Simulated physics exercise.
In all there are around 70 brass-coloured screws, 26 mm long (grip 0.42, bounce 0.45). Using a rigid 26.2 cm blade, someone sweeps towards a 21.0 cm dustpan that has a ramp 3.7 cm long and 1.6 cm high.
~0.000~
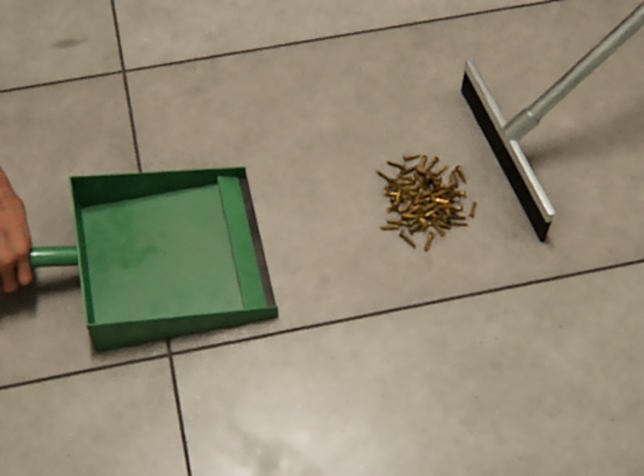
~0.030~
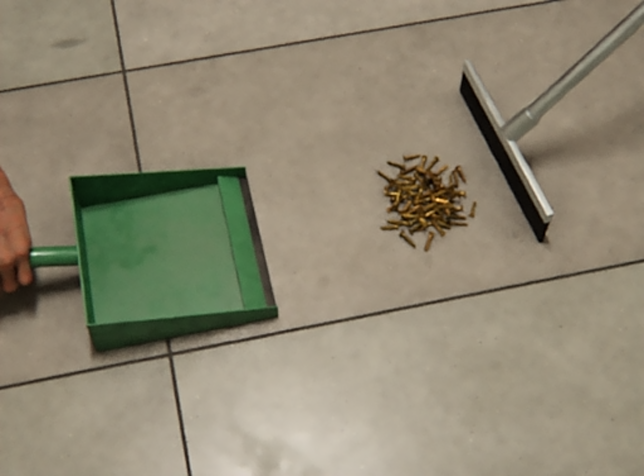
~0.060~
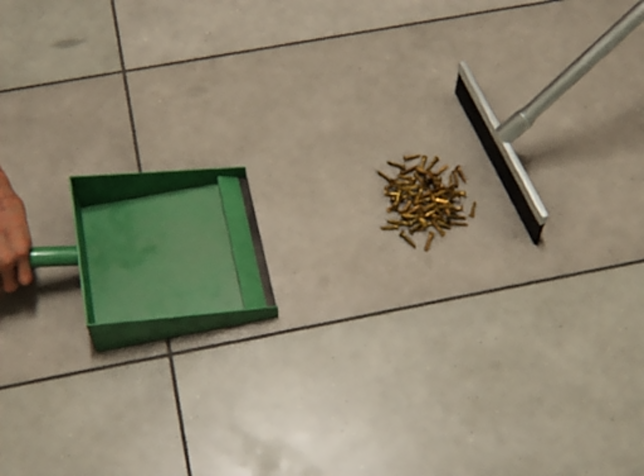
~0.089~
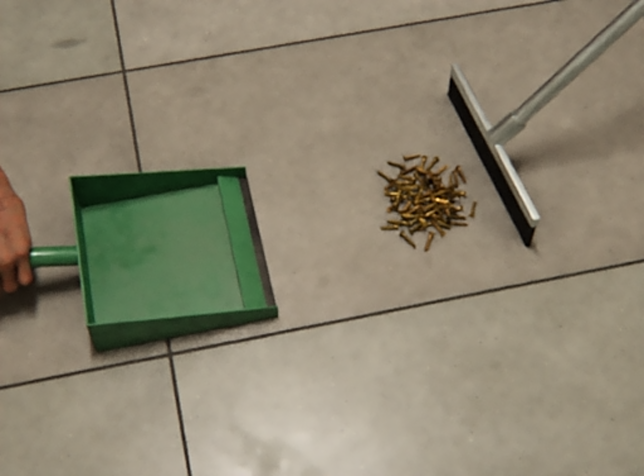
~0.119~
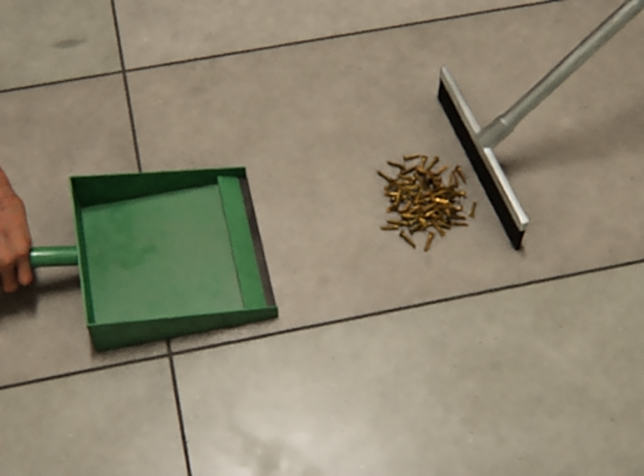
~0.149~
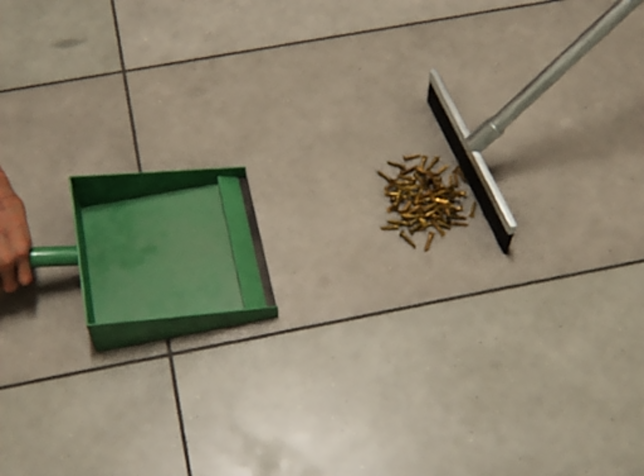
On a grey tiled floor, a squeegee blade sliding left up to a small pile of brass-coloured screws while a hand holds a green dustpan still.
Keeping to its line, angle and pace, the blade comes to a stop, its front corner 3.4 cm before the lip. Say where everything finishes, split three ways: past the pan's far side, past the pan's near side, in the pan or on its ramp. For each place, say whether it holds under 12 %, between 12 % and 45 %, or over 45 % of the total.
Far side: Under 12 %, near side: Under 12 %, pan: Under 12 %.
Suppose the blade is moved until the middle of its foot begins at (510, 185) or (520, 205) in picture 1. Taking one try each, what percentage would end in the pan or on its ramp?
Close to 10 in a hundred, then close to 15 in a hundred.
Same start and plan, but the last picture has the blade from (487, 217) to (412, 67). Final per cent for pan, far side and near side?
Split: Pan = 15, far = 10, near = 0.
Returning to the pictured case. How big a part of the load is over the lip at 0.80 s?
It's near 5 percent at that moment.
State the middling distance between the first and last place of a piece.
Roughly 20 cm.
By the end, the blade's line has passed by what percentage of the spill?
Something like 0 per cent, roughly.
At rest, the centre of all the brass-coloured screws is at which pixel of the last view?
Est. centre at rest: (278, 244) px.
After 0.38 s, middle of the blade 16 cm from the lip; 0 % over the lip, far side 0 %, near side 0 %.
After 0.53 s, middle of the blade 9 cm from the lip; 0 % over the lip, far side 0 %, near side 0 %.
After 0.80 s, middle of the blade 5 cm from the lip; 5 % over the lip, far side 5 %, near side 0 %.
In the end, at 1.1 s, far side 5 %, near side 0 %, pan 5 %, in front of the lip or behind the blade 90 %.
